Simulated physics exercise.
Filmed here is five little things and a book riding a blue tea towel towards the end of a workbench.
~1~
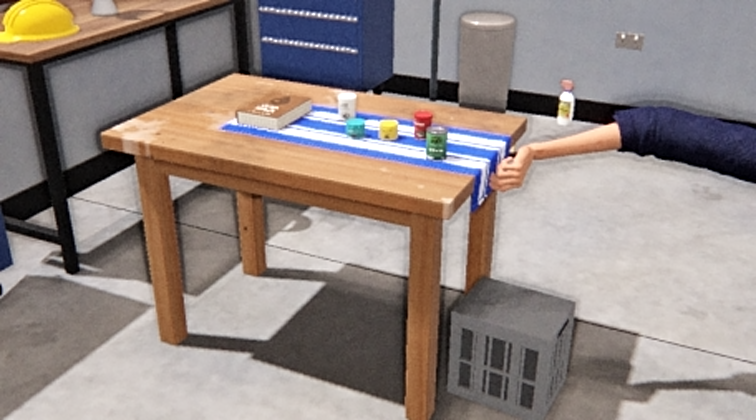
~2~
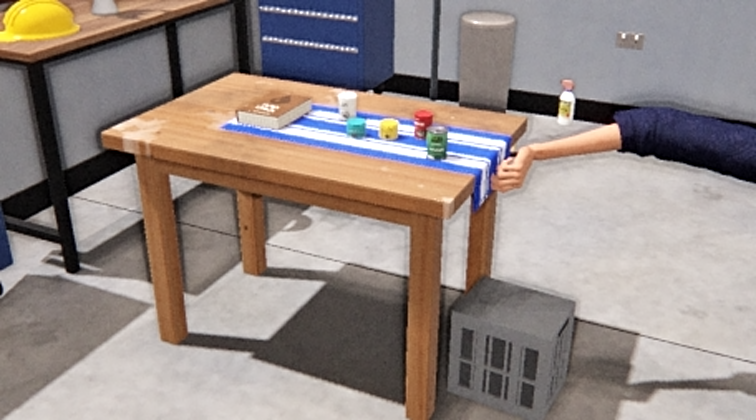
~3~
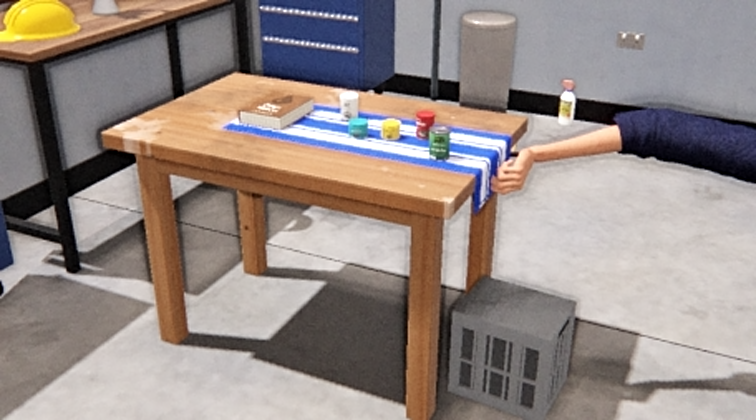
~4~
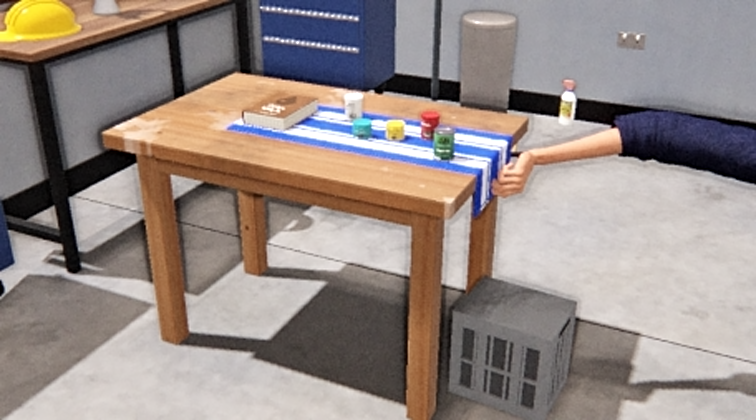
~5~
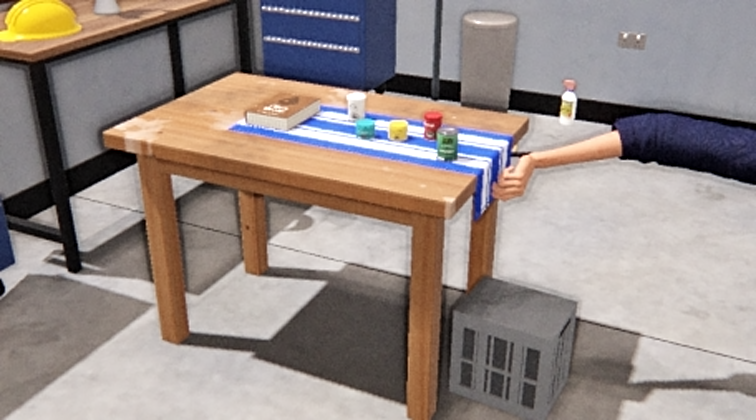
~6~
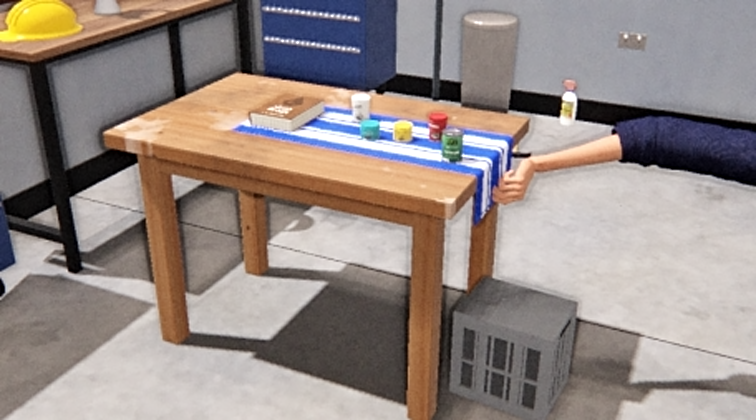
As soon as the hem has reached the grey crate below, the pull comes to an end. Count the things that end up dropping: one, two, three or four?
The number that drops will be three.
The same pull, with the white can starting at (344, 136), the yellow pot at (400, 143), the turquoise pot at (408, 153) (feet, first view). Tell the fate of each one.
Well, the white can is safe, the yellow pot is dislodged, and the turquoise pot is dislodged.
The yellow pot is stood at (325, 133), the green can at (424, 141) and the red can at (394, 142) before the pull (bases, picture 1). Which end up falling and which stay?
Yellow pot: Stays. Green can: Goes. Red can: Goes.
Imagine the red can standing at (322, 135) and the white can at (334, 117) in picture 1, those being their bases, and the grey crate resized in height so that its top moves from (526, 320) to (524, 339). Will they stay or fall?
The red can ends up still on top and the white can ends up still on top.
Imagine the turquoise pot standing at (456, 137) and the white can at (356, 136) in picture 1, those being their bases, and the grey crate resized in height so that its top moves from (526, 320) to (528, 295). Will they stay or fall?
So the turquoise pot leaves, and the white can stays there.
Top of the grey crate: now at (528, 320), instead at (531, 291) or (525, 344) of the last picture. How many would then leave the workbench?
That would be 2 and 4.
Soon after, hem near (490, 270); green can and red can gone.
Then, hem on the crate; green can, red can and yellow pot gone.
At rest, hem on the crate; green can, red can and yellow pot gone. It carries off three.
